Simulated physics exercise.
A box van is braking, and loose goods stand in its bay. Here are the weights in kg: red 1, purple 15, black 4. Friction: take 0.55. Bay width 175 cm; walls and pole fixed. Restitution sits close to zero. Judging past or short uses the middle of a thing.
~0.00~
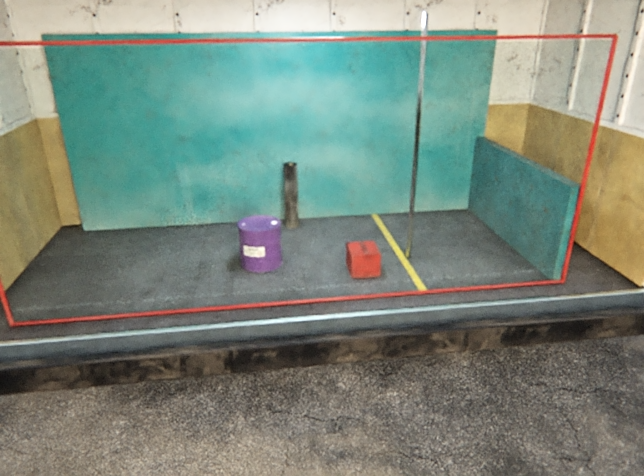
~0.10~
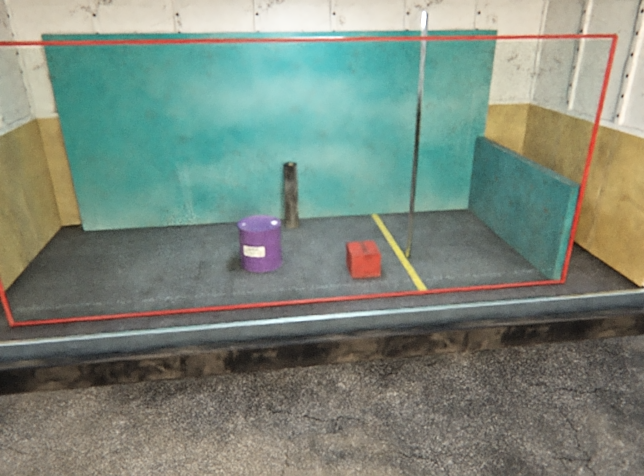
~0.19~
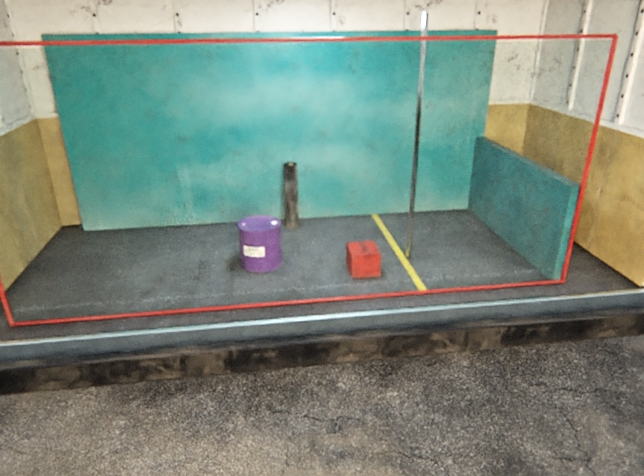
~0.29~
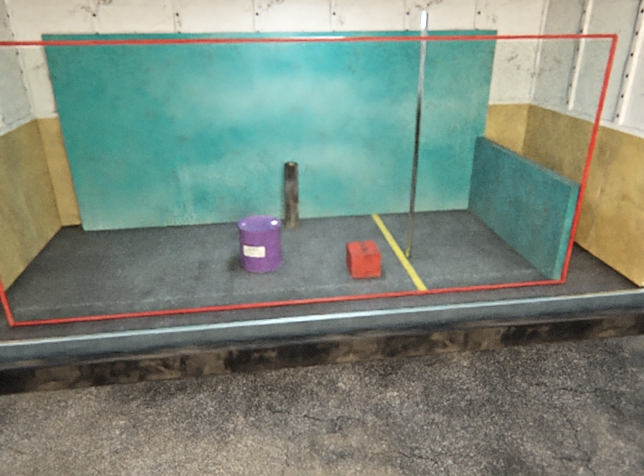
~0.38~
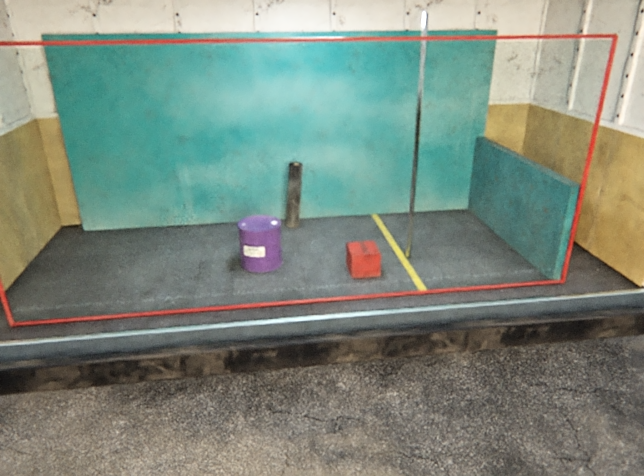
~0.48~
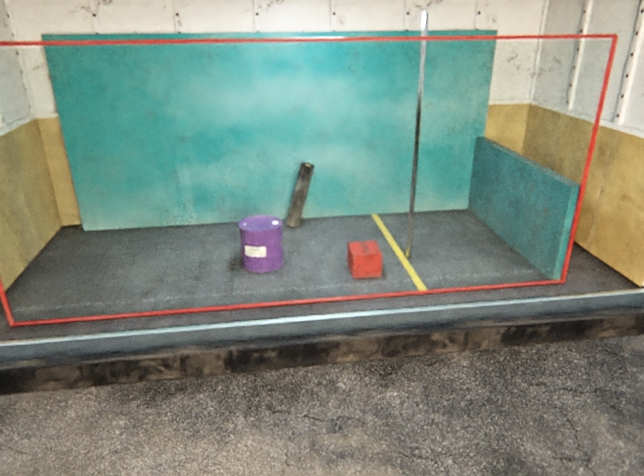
The black roll stands upright against the teal panel at the back of the bay, behind a purple drum and a red carton beside a yellow line. For most of the clip it barely changes, then its top tilts slightly to the right, while the drum and carton stay in place.
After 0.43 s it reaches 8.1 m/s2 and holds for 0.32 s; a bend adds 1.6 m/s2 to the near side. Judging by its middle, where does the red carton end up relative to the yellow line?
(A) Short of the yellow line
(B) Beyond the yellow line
Beyond the yellow line.
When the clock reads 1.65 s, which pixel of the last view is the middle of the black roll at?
You'd see it close to (415, 222) then.
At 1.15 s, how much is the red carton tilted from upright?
Lab note: Tilt of about 0 degrees.
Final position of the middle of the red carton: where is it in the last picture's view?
Somewhere about (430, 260) in the final view.
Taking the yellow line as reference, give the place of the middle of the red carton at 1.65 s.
About 15 cm past it.
After 0.75 s the red carton is 23 cm short of the yellow line, tilted 0°, near (384, 259) in the last picture's view; the black roll 35 cm short of the yellow line, tilted 90°.
After 1.15 s the red carton is 15 cm past the yellow line, tilted 0°, near (430, 260) in the last picture's view.
After 1.65 s the red carton is 15 cm past the yellow line, tilted 0°, near (430, 260) in the last picture's view; the black roll 34 cm past the yellow line, tilted 90°.
After 1.9 s, red carton crosses the yellow line; purple drum stops short of the yellow line.
